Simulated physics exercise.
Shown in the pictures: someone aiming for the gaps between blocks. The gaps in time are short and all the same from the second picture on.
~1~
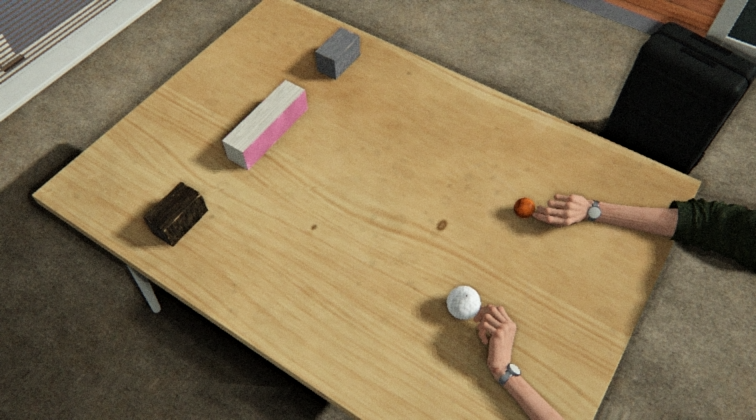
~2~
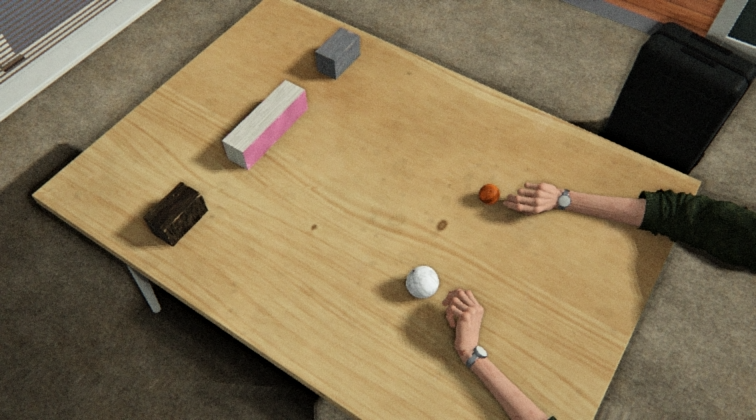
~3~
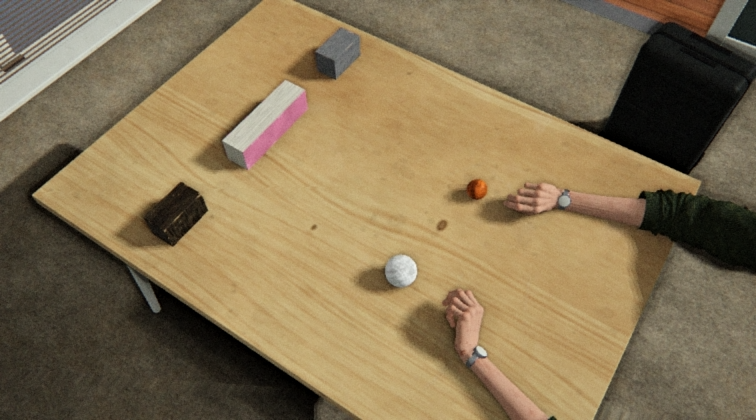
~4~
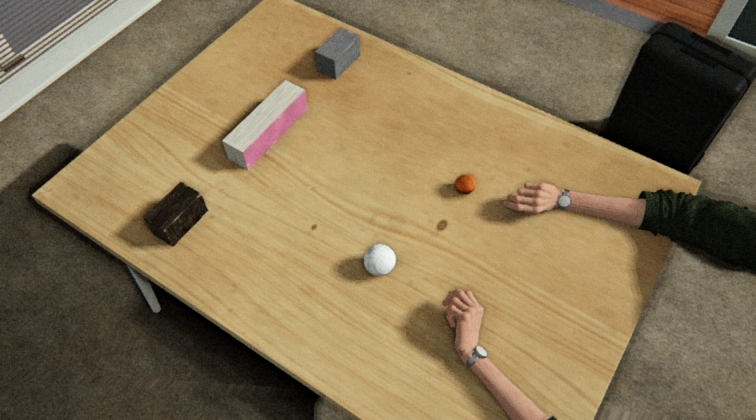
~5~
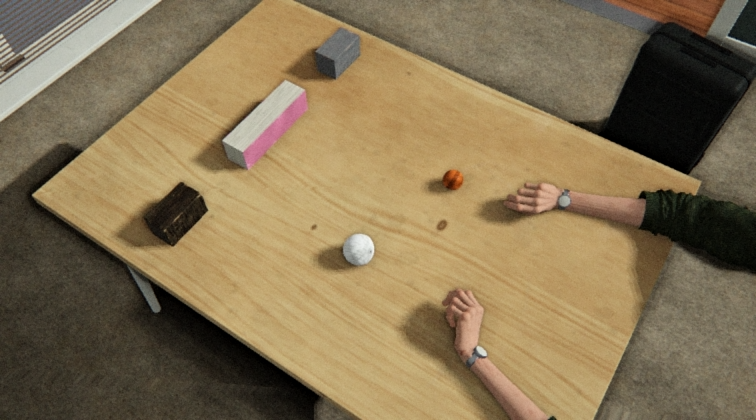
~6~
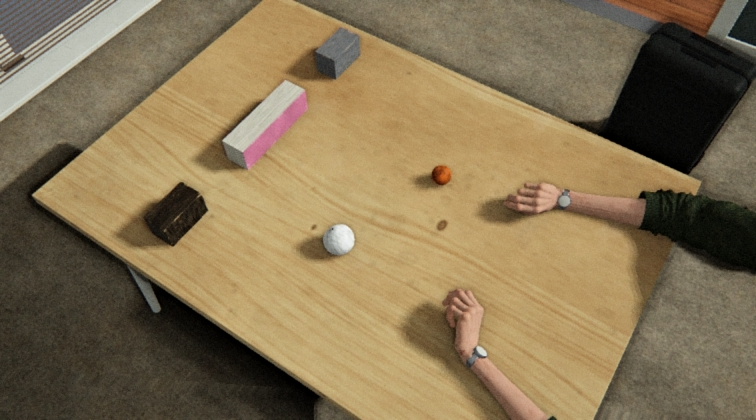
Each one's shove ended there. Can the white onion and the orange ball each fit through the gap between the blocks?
White onion: Yes; orange ball: No.
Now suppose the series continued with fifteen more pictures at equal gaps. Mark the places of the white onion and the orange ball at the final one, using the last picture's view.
In the order asked: (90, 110), then (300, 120).
Then, 0.54 s on from there, white onion heading on near (107, 122); orange ball coming back near (302, 119).
In the end, the white onion rolls through; the orange ball bounces off, near (313, 145).
